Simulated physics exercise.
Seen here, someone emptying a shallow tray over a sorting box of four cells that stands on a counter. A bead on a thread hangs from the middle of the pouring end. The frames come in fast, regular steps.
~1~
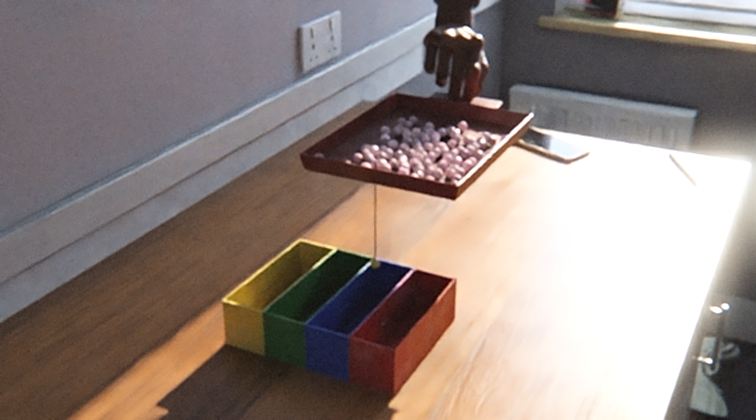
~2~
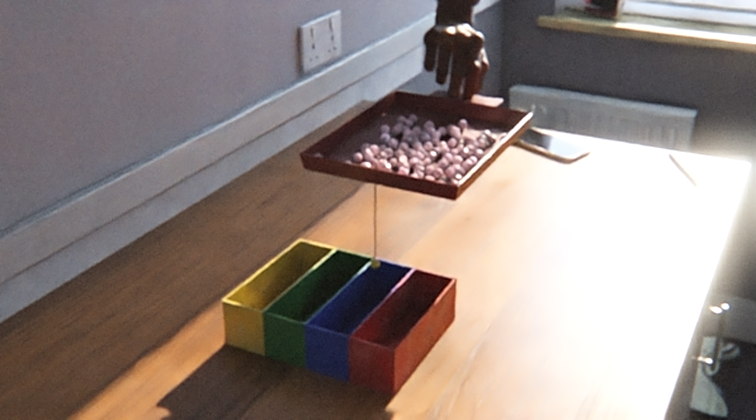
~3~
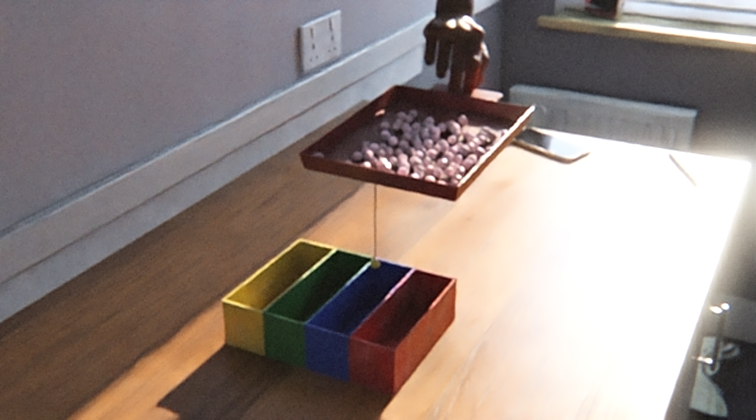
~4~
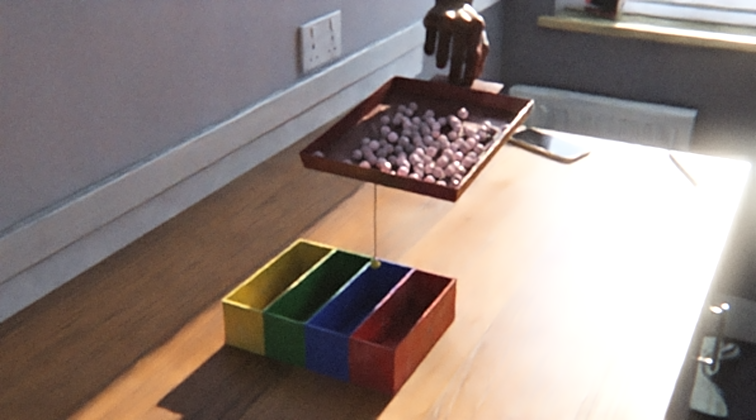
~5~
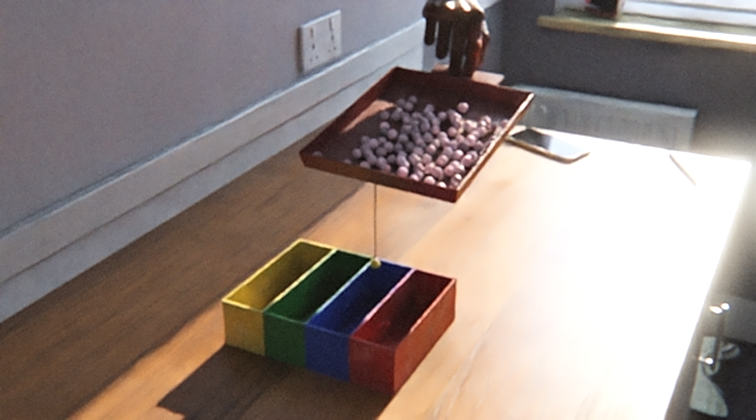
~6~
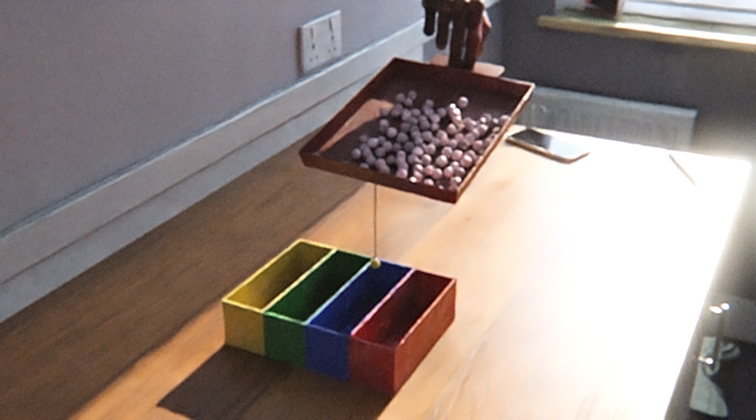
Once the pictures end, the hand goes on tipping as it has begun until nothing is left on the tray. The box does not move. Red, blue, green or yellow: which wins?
Fullest: The red cell.
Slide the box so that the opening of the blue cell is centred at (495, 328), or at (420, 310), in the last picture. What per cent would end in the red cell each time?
In turn 0 and 20 in a hundred.
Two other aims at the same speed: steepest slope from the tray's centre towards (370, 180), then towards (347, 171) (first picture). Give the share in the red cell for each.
First some 20, then 0 per cent.
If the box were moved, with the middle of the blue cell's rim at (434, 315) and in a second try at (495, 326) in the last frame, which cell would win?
In turn: That blue cell; the green cell.
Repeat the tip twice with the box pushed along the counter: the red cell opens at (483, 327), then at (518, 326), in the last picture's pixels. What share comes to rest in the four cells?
Near 100 % and 90 %.
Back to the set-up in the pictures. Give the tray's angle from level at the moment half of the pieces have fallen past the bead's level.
Roughly 85°.
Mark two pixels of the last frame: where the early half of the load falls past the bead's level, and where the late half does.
Around (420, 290) and then (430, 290).
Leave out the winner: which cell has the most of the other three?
It is that blue cell.
Shortly afterwards, tray tipped steeply; the whole lot on the tray.
Next, tray tipped right over; a little on the tray; near a quarter in the red cell; a little in the blue cell; only a few in the green cell; only a few in the yellow cell; near half falling or outside the box.
Some moments later, tray tipped past a quarter turn; near a third in the red cell; near a quarter in the blue cell; only a few in the green cell; only a few in the yellow cell; near half falling or outside the box.
In the end, tray tipped past a quarter turn; near a third in the red cell; near a quarter in the blue cell; only a few in the green cell; only a few in the yellow cell; near half outside the box.
